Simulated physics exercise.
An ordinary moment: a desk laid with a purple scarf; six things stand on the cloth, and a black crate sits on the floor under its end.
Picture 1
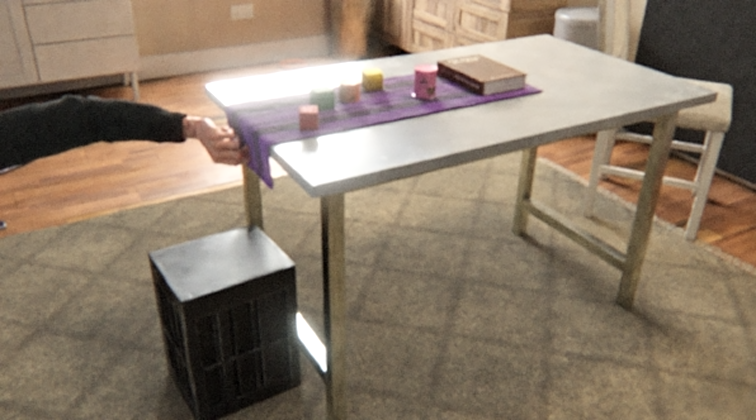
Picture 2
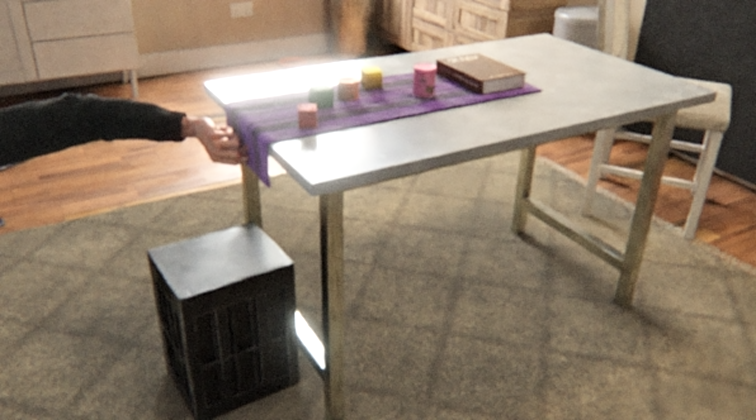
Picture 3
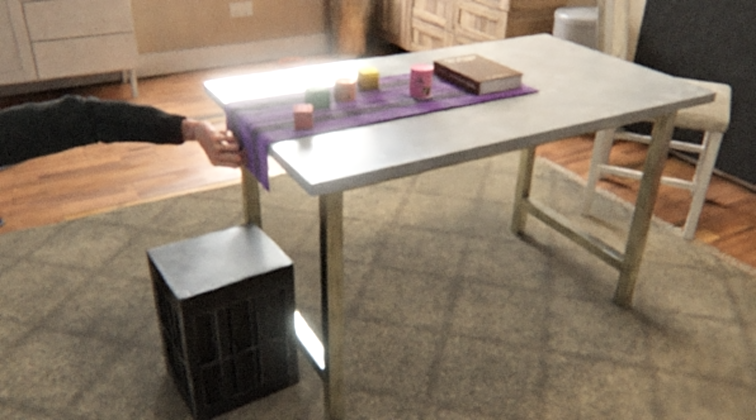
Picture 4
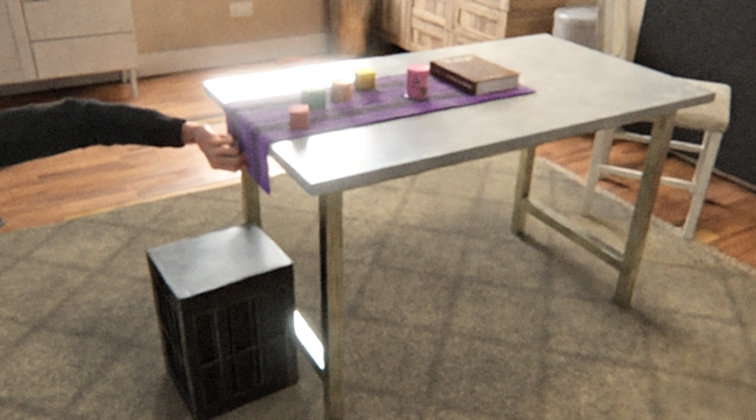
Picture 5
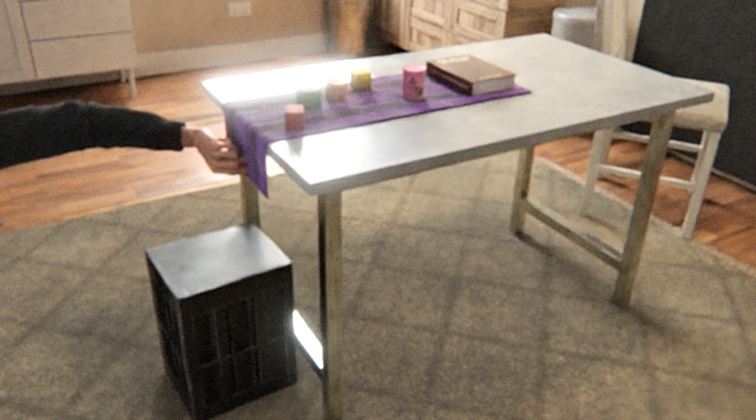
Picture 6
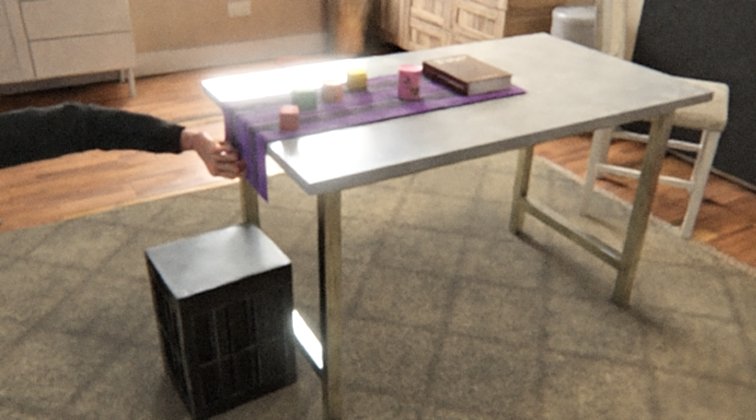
A purple scarf on a white table is drawn slowly a short way left by a hand at its hanging end, carrying four small colored blocks, a pink can and a brown book along above a black crate.
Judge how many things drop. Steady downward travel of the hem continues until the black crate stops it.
My judgement: Two.
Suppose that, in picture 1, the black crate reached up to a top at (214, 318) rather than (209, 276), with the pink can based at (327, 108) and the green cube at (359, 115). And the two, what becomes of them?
Pink can: Lost; green cube: Lost.
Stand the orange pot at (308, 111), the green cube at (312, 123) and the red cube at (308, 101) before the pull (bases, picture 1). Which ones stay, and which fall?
You'd see the orange pot go down, the green cube go down and the red cube go down.
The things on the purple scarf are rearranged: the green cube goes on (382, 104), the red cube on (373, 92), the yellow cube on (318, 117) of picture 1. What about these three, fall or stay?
Looking at each one, the green cube remains in position, the red cube remains in position and the yellow cube drops away.
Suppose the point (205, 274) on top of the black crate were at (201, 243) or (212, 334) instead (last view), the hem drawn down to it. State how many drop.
First case 1, second 4.
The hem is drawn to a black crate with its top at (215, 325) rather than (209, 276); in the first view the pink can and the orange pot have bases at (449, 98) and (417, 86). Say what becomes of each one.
As for the pink can, it stays in place; as for the orange pot, it stays in place.
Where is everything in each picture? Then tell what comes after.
In the first frame, hem (273, 189); red cube (308, 109); green cube (322, 88); orange pot (349, 81); yellow cube (372, 71); pink can (426, 68); top of the crate (209, 276).
In the second frame, hem (271, 188); red cube (307, 107).
In the third frame, hem (270, 192); green cube (317, 87).
In the fourth frame, hem (270, 195); orange pot (341, 80); top of the crate (207, 274).
In the fifth frame, hem (268, 199); yellow cube (360, 71).
In the sixth frame, hem (268, 203); red cube (288, 109); green cube (304, 88); orange pot (332, 81); yellow cube (356, 71); pink can (409, 68).
A little later, hem near (248, 217); red cube gone.
Next, hem on the crate; red cube and green cube gone.
When it is over, hem on the crate; red cube and green cube gone. The count of fallen things is two.
